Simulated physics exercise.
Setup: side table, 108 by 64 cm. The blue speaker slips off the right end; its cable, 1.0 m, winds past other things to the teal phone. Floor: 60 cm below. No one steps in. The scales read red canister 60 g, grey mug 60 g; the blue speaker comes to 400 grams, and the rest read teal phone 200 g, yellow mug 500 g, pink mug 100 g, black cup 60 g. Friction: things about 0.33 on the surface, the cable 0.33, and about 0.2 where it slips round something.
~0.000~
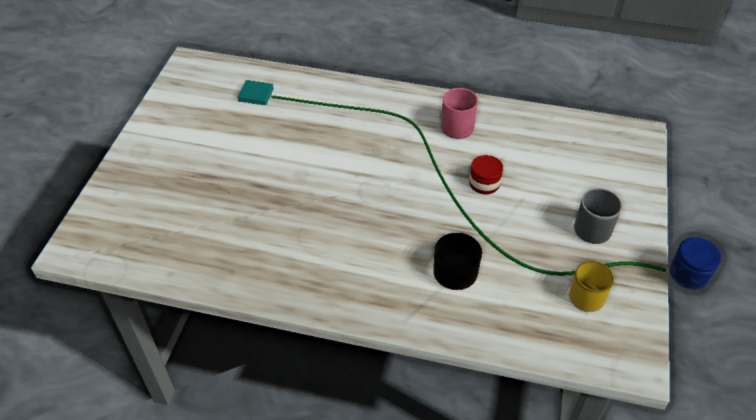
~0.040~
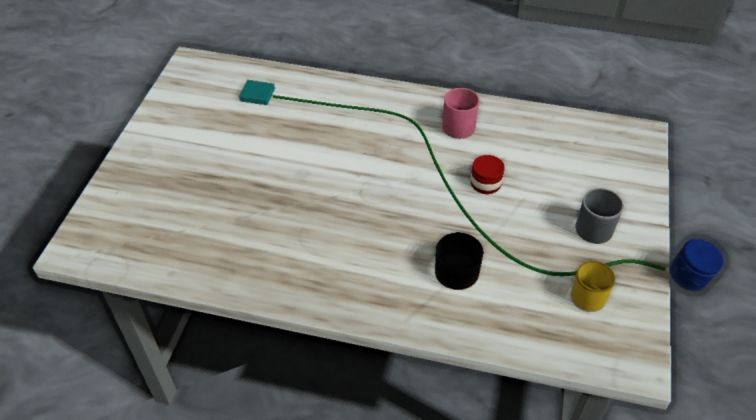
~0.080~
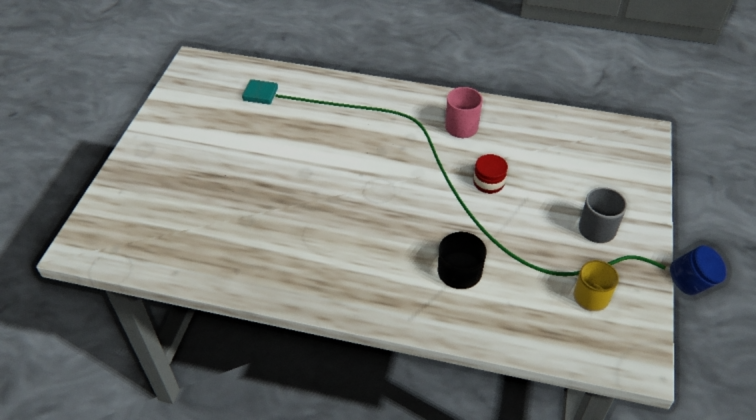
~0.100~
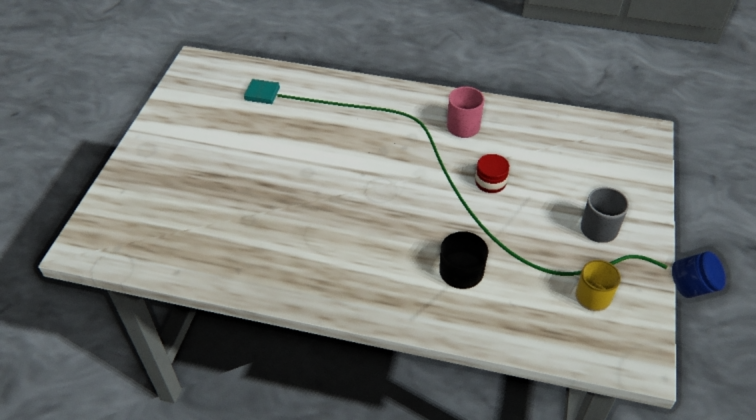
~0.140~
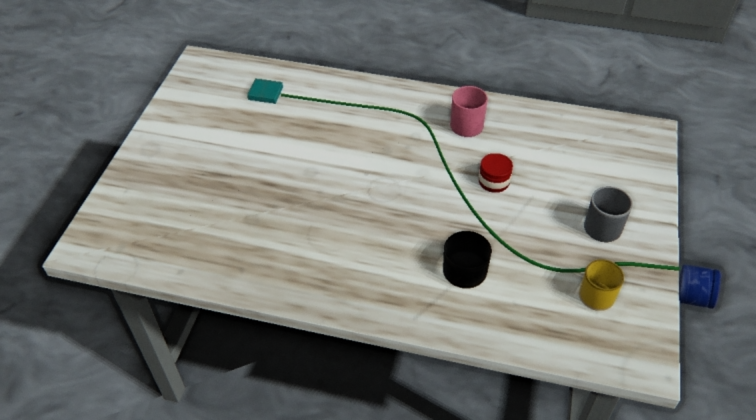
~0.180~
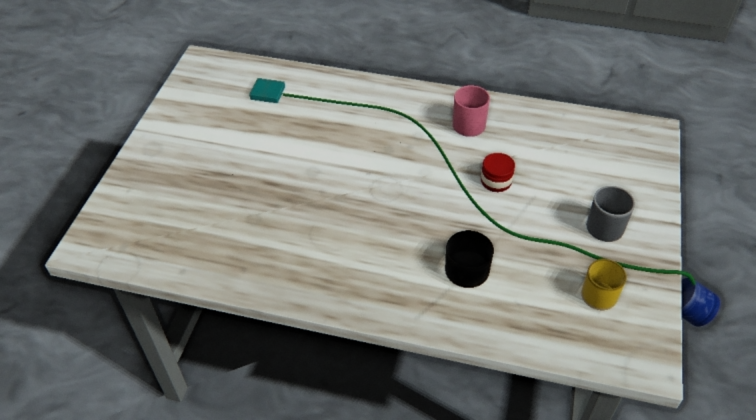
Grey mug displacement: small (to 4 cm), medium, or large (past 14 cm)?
Medium.
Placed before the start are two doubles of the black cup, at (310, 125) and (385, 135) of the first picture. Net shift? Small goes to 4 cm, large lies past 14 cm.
Going in order, I'd call it an in-between shift for the first and a long shift for the second.
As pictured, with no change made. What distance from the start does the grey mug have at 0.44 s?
By then the grey mug has moved close to 6 cm.
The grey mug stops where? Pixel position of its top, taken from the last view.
Rest point, last frame: Approx. (633, 178).
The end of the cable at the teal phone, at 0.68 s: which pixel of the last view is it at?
Around (483, 180).
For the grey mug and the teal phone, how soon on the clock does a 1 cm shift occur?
Times: Grey mug = 0.26 s, teal phone = 0.26 s.
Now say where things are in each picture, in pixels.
Grey mug (602, 203); cable runs through (507, 255) (446, 186) (410, 121) (323, 104), in the first picture.
Blue speaker (702, 254); cable runs through (448, 186) (324, 104), in the second picture.
Blue speaker (698, 271); cable runs through (451, 185) (327, 103), in the third picture.
Blue speaker (699, 275); cable runs through (452, 185) (329, 103), in the fourth picture.
Blue speaker (698, 286); cable runs through (456, 184) (332, 102), in the fifth picture.
Grey mug (615, 200); cable runs through (651, 270) (541, 241) (463, 187) (418, 124) (334, 102), in the sixth picture.
After 0.4 s, the cable's tail end at (360, 153); grey mug 7 cm off its start, teal phone 25 cm off its start, blue speaker over the edge.
After 0.7 s, the cable's tail end at (483, 180); grey mug 7 cm off its start, teal phone 51 cm off its start, blue speaker over the edge.
After 0.9 s, the cable's tail end at (523, 225); grey mug 7 cm off its start at (633, 178), teal phone 65 cm off its start at (544, 222), blue speaker over the edge.
After 1.2 s, the cable's tail end at (525, 226); grey mug 7 cm off its start, teal phone 65 cm off its start, blue speaker over the edge.
After 2.4 s, the cable's tail end at (525, 226); grey mug 7 cm off its start at (633, 178), teal phone 65 cm off its start at (545, 223), blue speaker over the edge, red canister 4 cm off its start at (512, 153).
